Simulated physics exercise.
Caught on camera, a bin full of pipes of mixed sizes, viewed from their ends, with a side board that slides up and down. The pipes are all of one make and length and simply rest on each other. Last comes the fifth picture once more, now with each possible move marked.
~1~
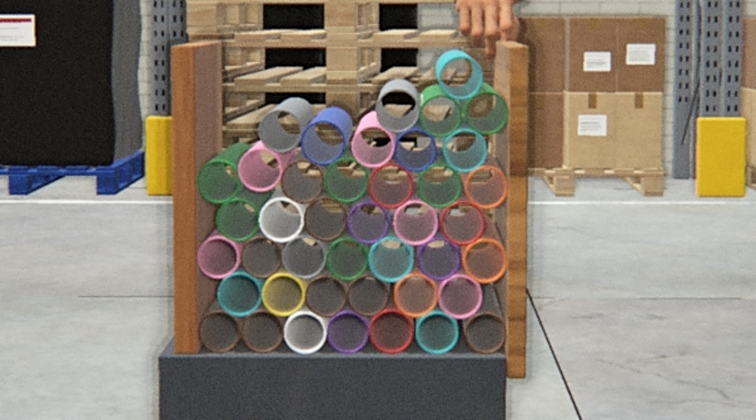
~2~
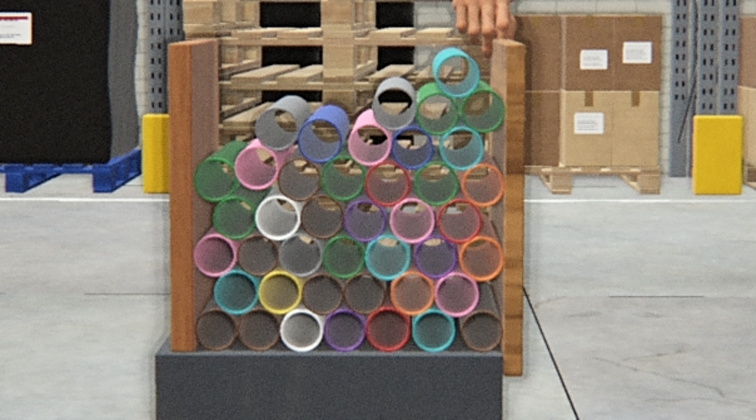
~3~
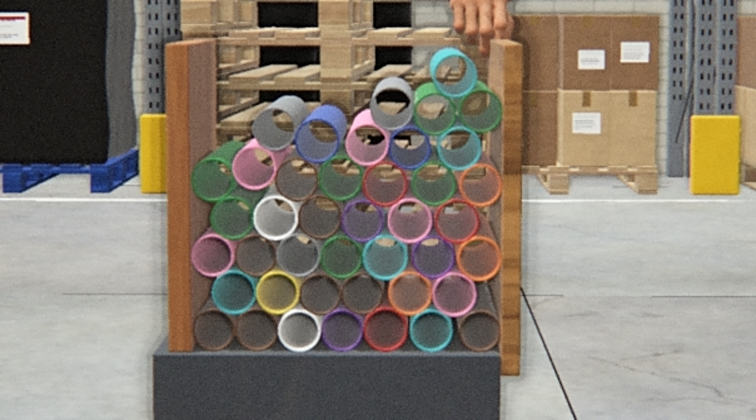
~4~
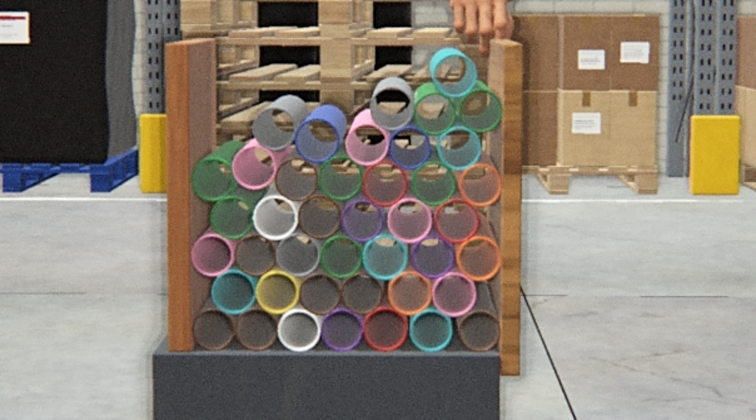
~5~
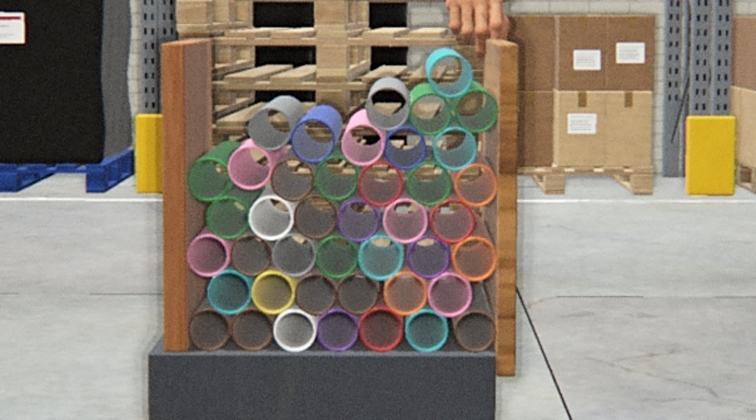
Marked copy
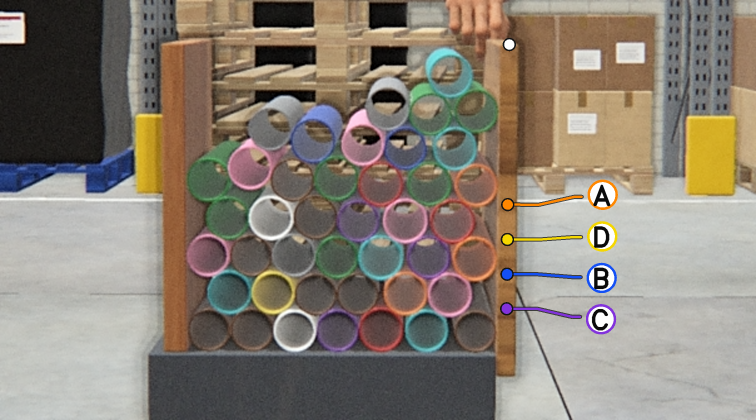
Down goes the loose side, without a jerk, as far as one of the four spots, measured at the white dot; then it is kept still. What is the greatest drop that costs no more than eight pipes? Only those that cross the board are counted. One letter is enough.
Lower it to B and no more.
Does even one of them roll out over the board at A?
Yes.
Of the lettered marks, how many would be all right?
Three of them.
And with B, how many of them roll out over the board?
With B, five.
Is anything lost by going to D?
Yes.
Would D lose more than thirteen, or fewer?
Fewer than thirteen.
On the marked copy, A at (508, 205); B at (507, 274); C at (507, 308); D at (508, 239); the white dot at (510, 45).
Taking B. A third of the way, top of the board (498, 140).
Two thirds of the way, top of the board (497, 245).
When it is over, top of the board (497, 273), about five out over the board.
As for the rest, A two out over the board; C more than eight out over the board; D about five out over the board.
